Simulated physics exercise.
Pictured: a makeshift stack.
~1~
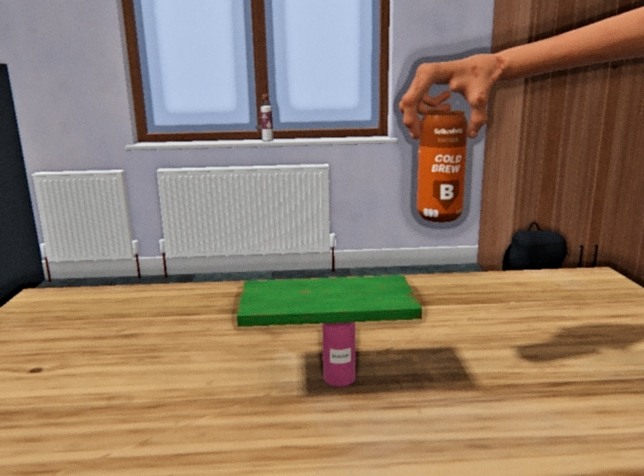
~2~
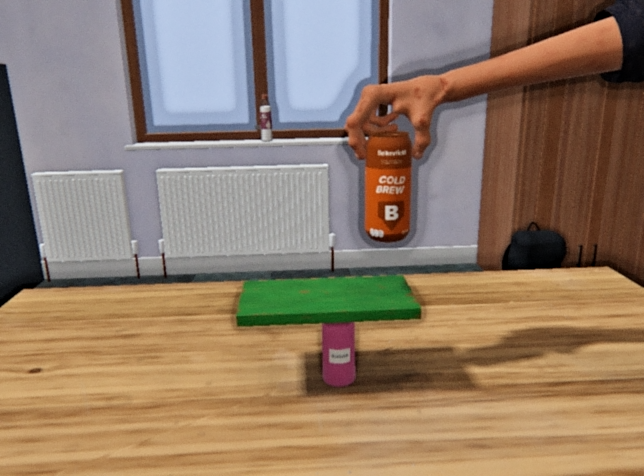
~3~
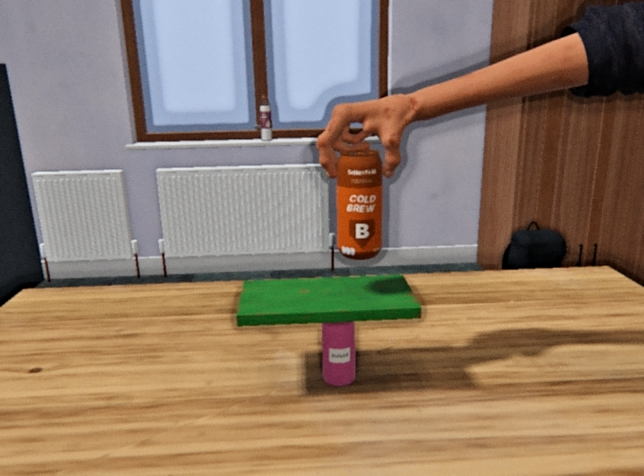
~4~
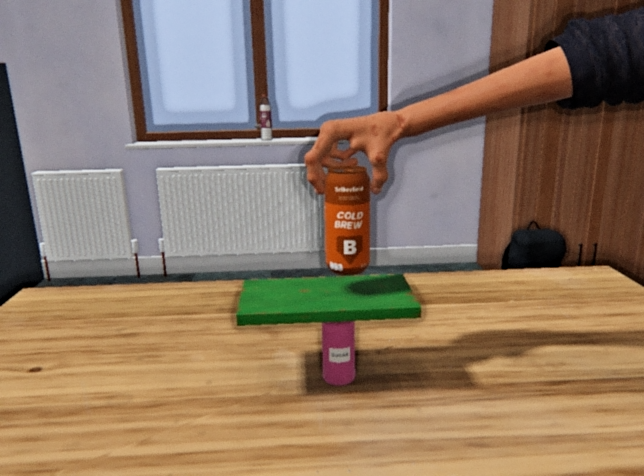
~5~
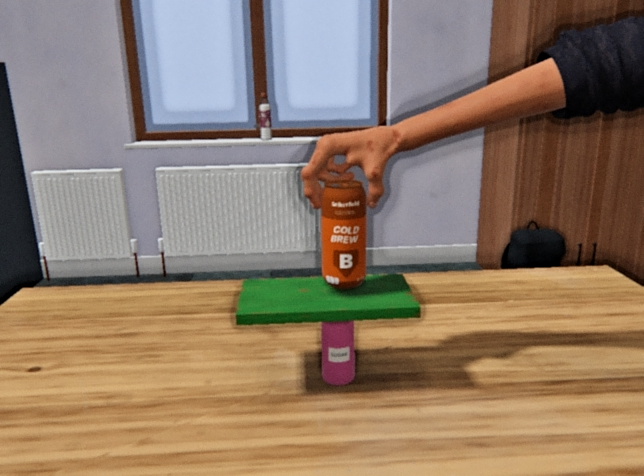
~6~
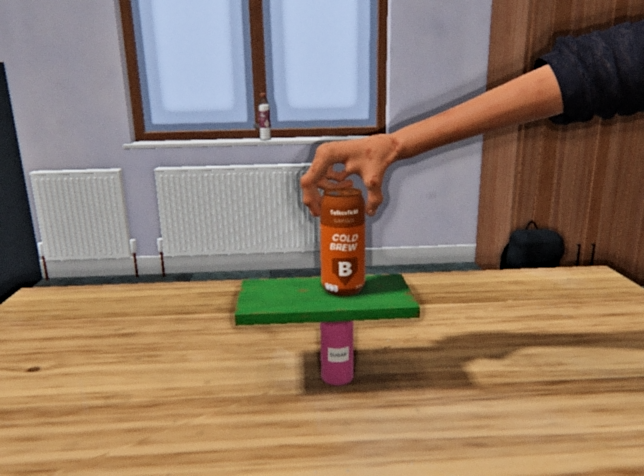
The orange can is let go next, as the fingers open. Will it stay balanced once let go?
Yes. Pretty clearly, it is secure there.
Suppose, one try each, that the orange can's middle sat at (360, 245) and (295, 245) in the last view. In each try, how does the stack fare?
On the first try it stays put; on the second try it falls down.
Then, 0.20 s on from there, no change.
Then, 0.50 s on from there, orange can resting near (343, 242).
In the end, all 3 unmoved. At the end, from the last picture's camera, orange can near (343, 242). The stack stays up.
